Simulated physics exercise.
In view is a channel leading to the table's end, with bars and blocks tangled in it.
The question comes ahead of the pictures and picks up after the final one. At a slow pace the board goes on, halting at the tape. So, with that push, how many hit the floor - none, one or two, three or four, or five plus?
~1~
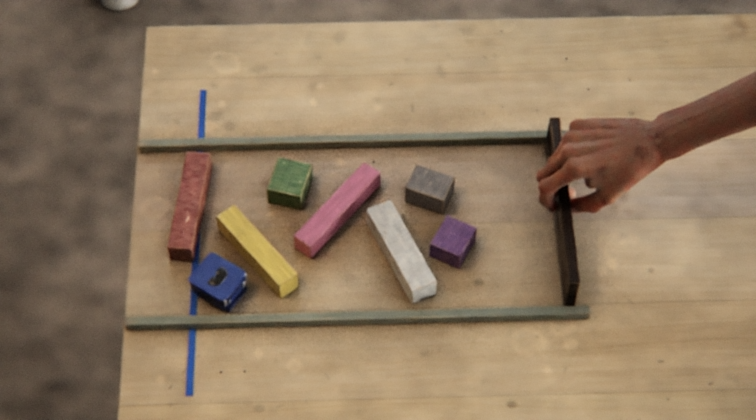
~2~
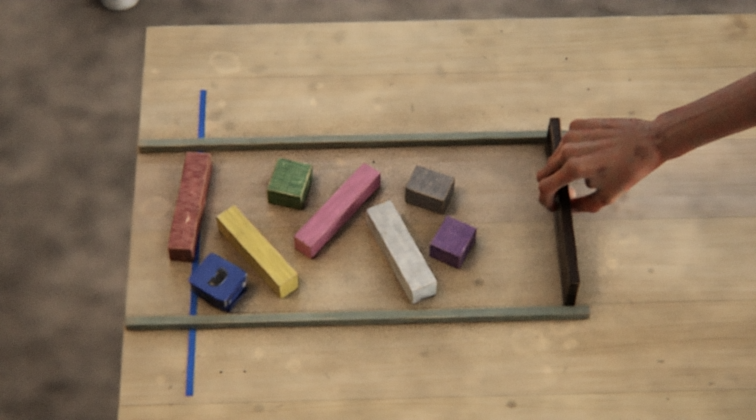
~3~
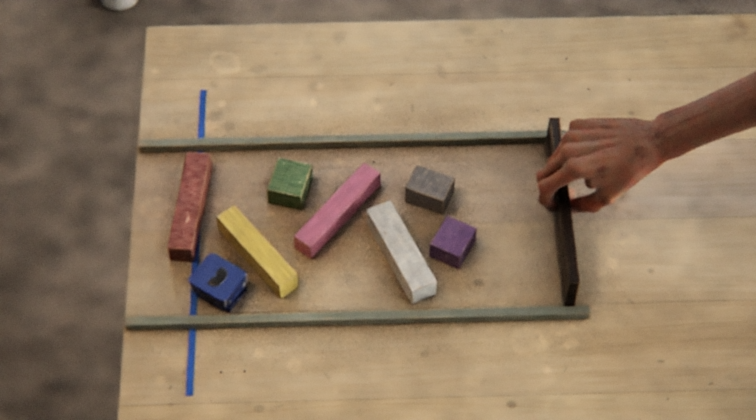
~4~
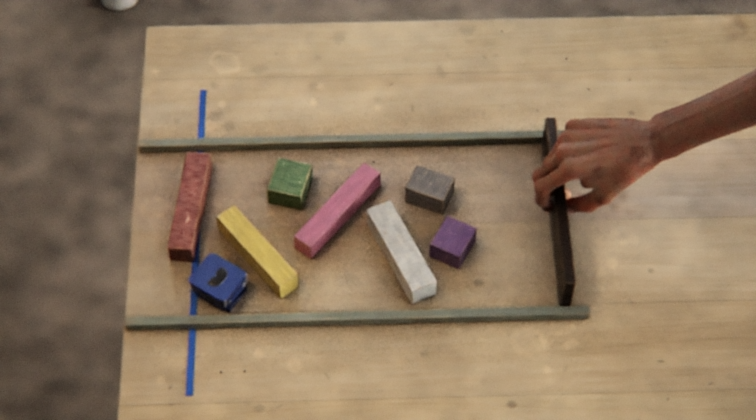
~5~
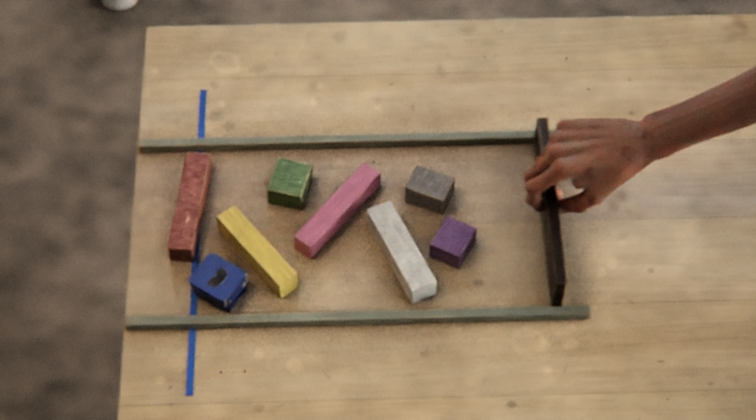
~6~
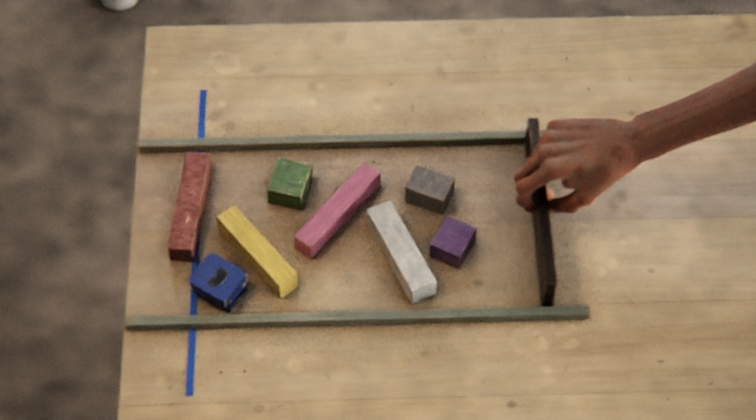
After the push, three or four are missing from the table.
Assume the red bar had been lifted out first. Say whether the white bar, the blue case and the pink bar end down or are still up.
I'd say the white bar stays where it is, the blue case ends up down, and the pink bar stays where it is.
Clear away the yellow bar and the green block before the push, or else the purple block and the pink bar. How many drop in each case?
The counts: 2 and 2.
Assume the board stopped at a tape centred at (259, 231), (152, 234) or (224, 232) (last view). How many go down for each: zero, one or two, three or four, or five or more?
Count per stopping tape, as listed: Not one, more than four, just one or two.
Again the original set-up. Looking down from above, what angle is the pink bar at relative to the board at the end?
About 35° out of line.
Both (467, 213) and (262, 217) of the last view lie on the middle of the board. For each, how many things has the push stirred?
Up to then 1, and up to the other point 8.
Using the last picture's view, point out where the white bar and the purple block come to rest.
Result: One about (146, 268), other about (178, 253).
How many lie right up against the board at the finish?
It's 2.
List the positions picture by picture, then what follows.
The first frame shows red bar (190, 206); blue case (218, 283); yellow bar (257, 251); board (562, 210); tape (197, 233).
The second frame shows blue case (219, 284); green block (290, 184).
The third frame shows yellow bar (257, 251); pink bar (338, 210).
The fourth frame shows red bar (190, 206); board (558, 210).
The fifth frame shows blue case (219, 284); purple block (453, 242).
The sixth frame shows red bar (190, 206); blue case (219, 284); yellow bar (257, 251); board (540, 211); tape (197, 233).
A little later, none off yet; red bar at rest near (190, 206); blue case at rest near (219, 284); yellow bar at rest near (257, 251).
When it is over, the number that fall off is three or four; down, green block, yellow bar, blue case and red bar.
